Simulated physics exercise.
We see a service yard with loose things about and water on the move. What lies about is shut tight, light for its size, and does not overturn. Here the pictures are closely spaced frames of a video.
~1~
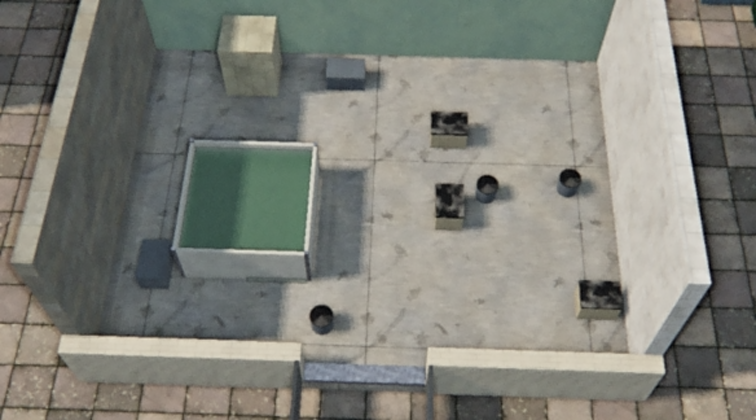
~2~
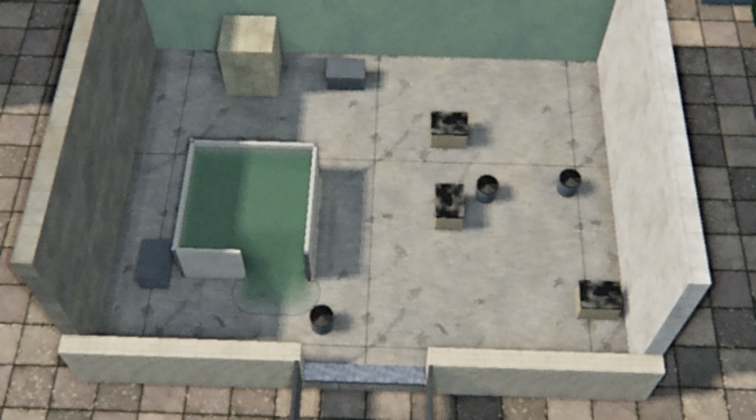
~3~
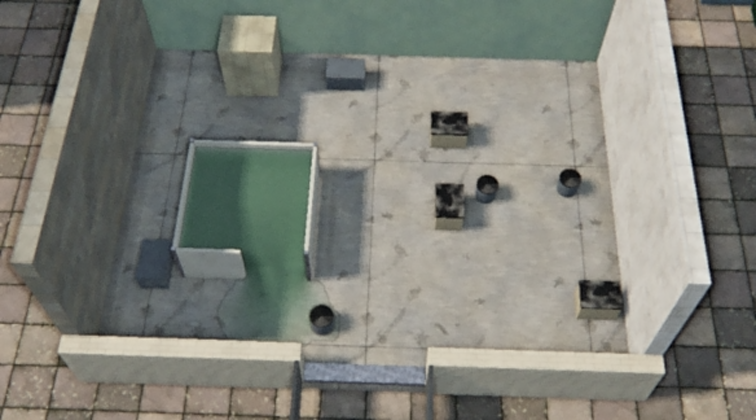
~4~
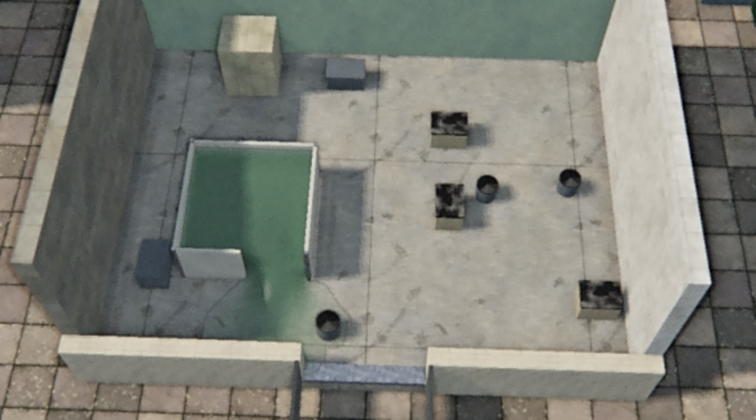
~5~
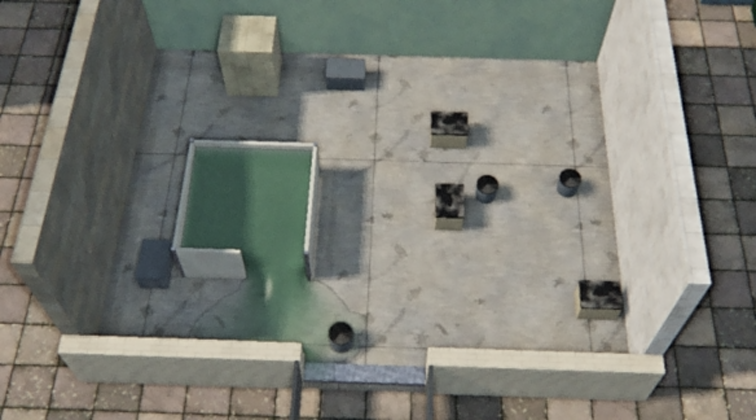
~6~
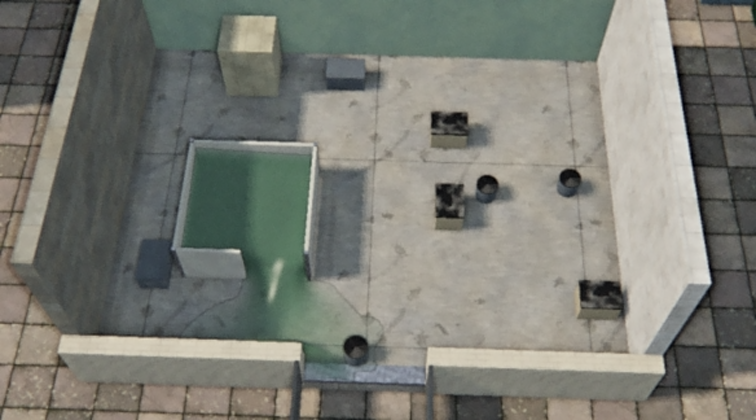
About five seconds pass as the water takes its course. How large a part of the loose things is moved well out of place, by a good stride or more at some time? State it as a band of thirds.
The portion moved well away stays in the lowest third.
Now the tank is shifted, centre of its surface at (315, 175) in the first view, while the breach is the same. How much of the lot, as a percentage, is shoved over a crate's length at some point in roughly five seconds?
My answer would be about 20 in a hundred.
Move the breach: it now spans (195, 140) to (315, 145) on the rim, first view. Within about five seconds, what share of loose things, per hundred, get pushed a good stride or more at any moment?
Near 40 %.
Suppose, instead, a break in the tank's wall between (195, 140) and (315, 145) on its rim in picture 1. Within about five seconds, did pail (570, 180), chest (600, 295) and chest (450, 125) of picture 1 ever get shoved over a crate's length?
Here is how they go, in order: Dislodged that far, fails to go that far, and fails to go that far.
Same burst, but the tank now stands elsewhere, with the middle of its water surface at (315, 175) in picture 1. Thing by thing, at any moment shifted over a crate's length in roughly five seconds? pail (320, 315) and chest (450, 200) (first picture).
Travelled that far, fell short.
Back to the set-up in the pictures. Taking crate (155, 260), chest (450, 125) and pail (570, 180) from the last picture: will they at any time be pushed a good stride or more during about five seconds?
One, displaced that much; two, under that distance; three, under that distance.
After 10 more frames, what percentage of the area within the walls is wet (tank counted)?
Something like 25 in a hundred.
A moment on, 1 of 8 are well off their spots; 0 afloat.
Next, 1 of 8 are well off their spots; 0 afloat.
Later, 2 of 8 are well off their spots; 0 afloat.
In the end, 2 of 8 are well off their spots, and 2 have been at some point; 0 afloat.
